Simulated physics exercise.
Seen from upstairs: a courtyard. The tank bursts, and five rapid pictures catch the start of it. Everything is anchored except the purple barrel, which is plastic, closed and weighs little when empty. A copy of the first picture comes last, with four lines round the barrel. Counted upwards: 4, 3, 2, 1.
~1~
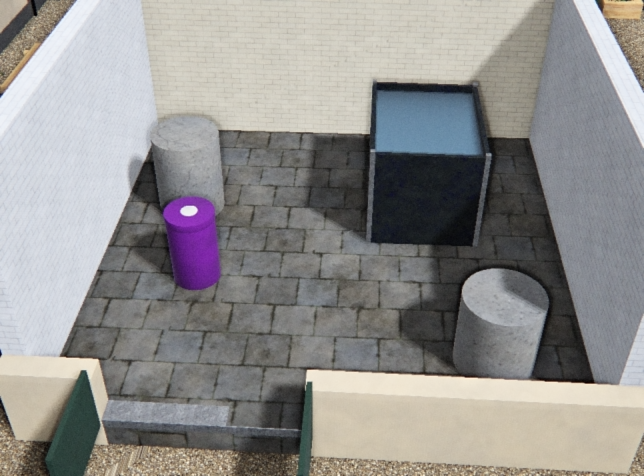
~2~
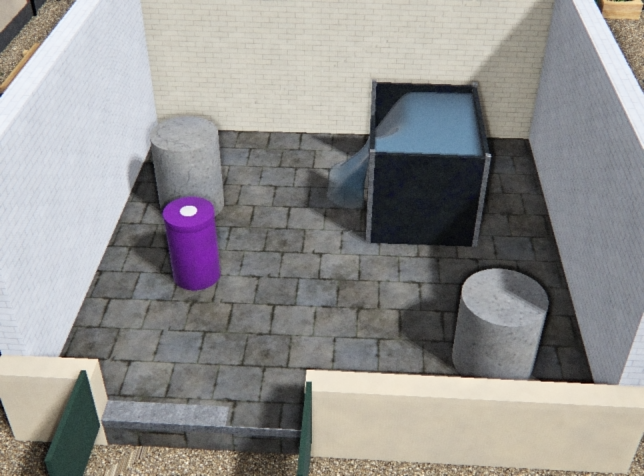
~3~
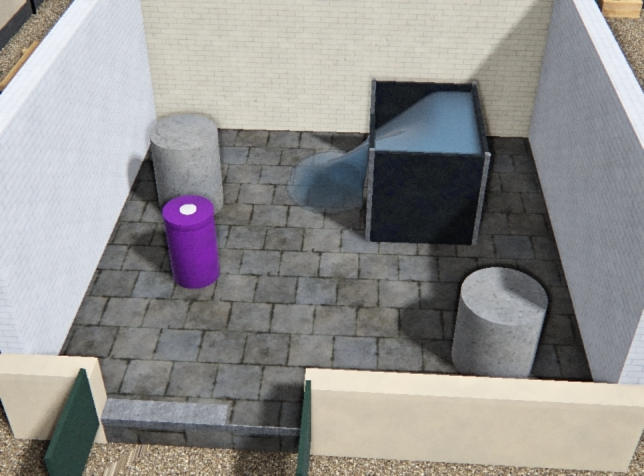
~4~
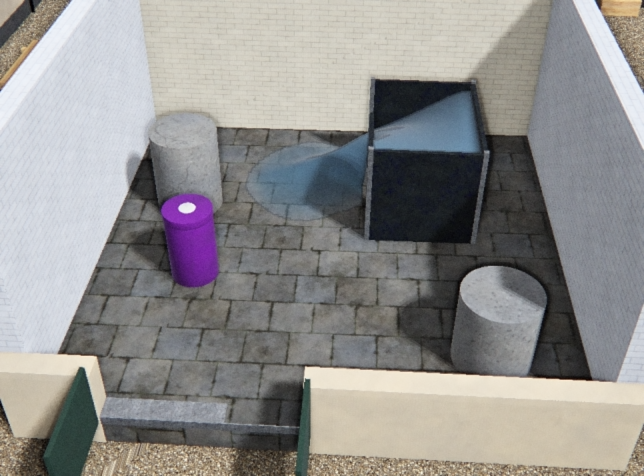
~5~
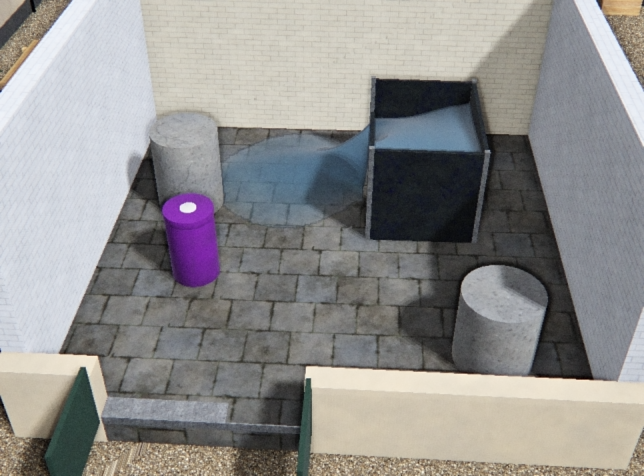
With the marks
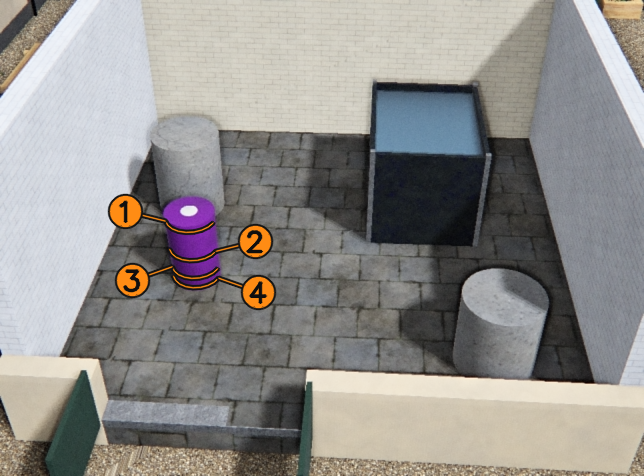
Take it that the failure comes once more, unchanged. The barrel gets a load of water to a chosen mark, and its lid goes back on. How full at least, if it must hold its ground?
2.
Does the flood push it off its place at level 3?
Yes.
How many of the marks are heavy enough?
Two of them.
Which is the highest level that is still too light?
The answer is 3.
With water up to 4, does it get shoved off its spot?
Yes.
In orange, 1 at (186, 232); 2 at (189, 260); 3 at (191, 278); 4 at (193, 287); from the bottom up 4, 3, 2, 1.
For level 1, it does not move.
For level 2, it does not move.
For level 3, it is pushed about its own width away.
For level 4, it is washed out through the gate.
